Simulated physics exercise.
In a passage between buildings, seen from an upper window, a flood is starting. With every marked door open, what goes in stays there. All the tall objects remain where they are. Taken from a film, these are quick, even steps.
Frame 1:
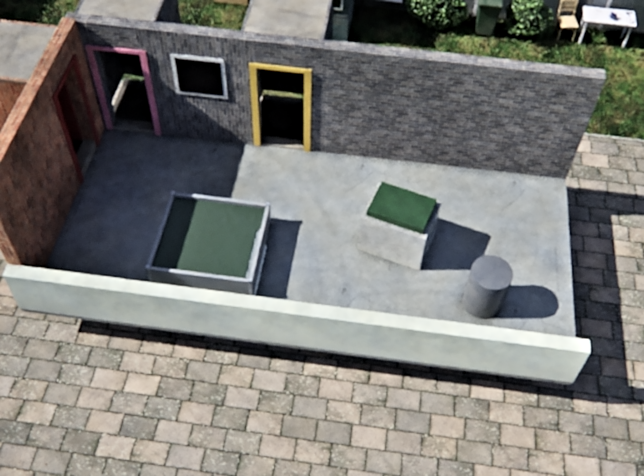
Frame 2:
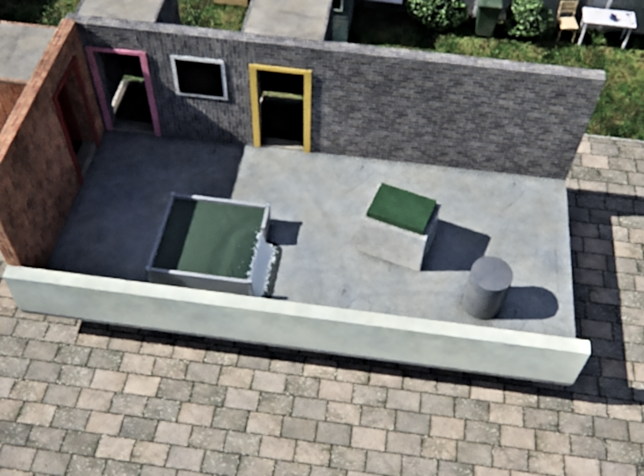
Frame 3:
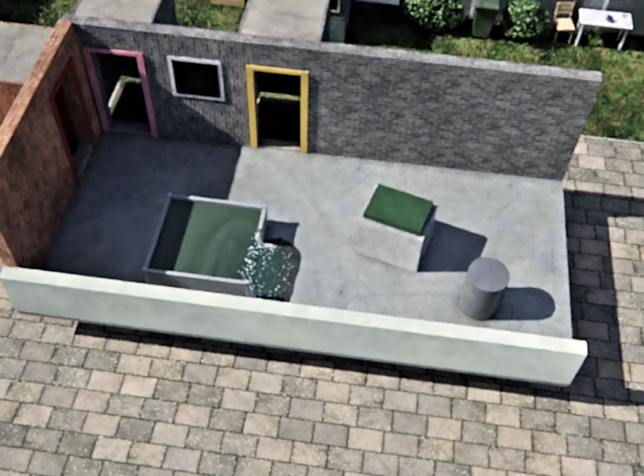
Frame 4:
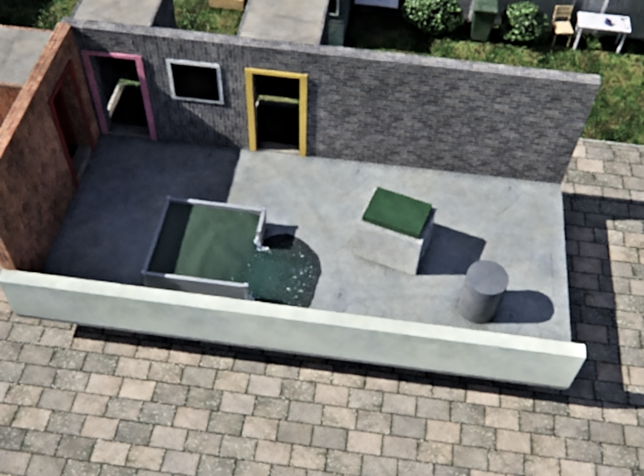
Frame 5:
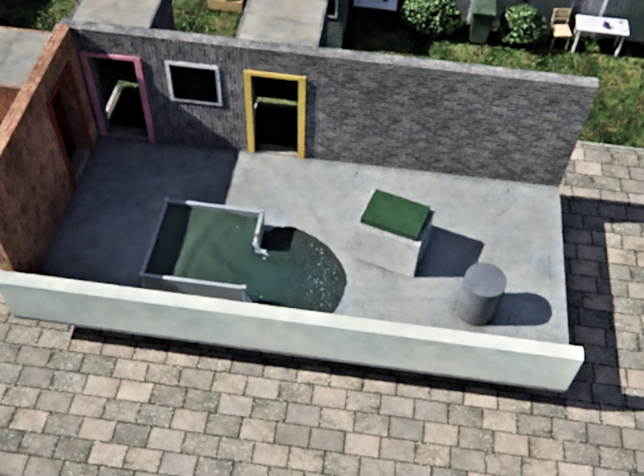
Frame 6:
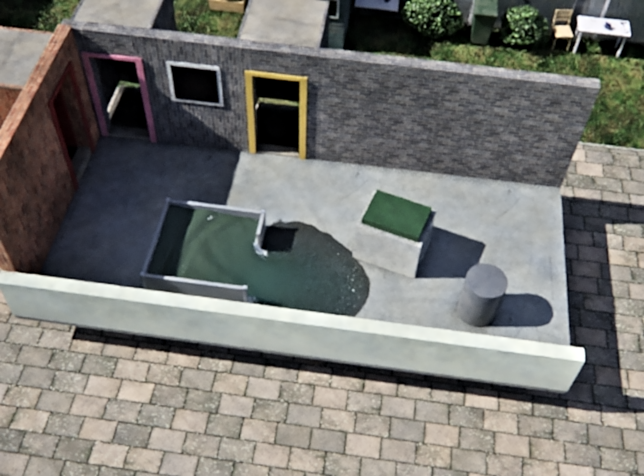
Green water bursts from the right side of an open tank and spreads rightward across the grey floor.
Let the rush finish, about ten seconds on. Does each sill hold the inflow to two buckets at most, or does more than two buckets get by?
Outcome: The yellow door will not top two buckets, the red door will not top two buckets, the pink door will not top two buckets.
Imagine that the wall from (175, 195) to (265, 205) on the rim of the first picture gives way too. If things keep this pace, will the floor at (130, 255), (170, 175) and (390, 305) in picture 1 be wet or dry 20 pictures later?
Point one not reached; point two reached; point three not reached.
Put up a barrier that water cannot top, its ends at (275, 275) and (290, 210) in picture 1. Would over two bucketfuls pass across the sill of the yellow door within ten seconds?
Note: Yellow remains below threshold.
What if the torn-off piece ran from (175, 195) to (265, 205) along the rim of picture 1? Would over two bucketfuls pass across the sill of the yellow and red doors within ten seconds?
As I see it, the yellow door tops the mark and the red door stays short of it too.
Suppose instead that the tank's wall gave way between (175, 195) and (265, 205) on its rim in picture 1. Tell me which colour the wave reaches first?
I'd go with the one in yellow.
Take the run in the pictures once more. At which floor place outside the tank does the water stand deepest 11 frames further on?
Roughly at (454, 317).
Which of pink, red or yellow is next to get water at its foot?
I say the yellow-painted one.
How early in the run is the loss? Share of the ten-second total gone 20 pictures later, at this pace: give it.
My figure: 20 percent.
A moment on, water covers 20 % of the floor; the yellow door not reached, the red door not reached, the pink door not reached.
Next, water covers 25 % of the floor; the yellow door not reached, the red door not reached, the pink door not reached.
Then, water covers 40 % of the floor; the yellow door not reached, the red door not reached, the pink door not reached.
Later, water covers 55 % of the floor; the yellow door wet at the sill, nothing in, the red door not reached, the pink door not reached.
In the end, water covers 70 % of the floor; the yellow door wet at the sill, nothing in, the red door not reached, the pink door not reached.
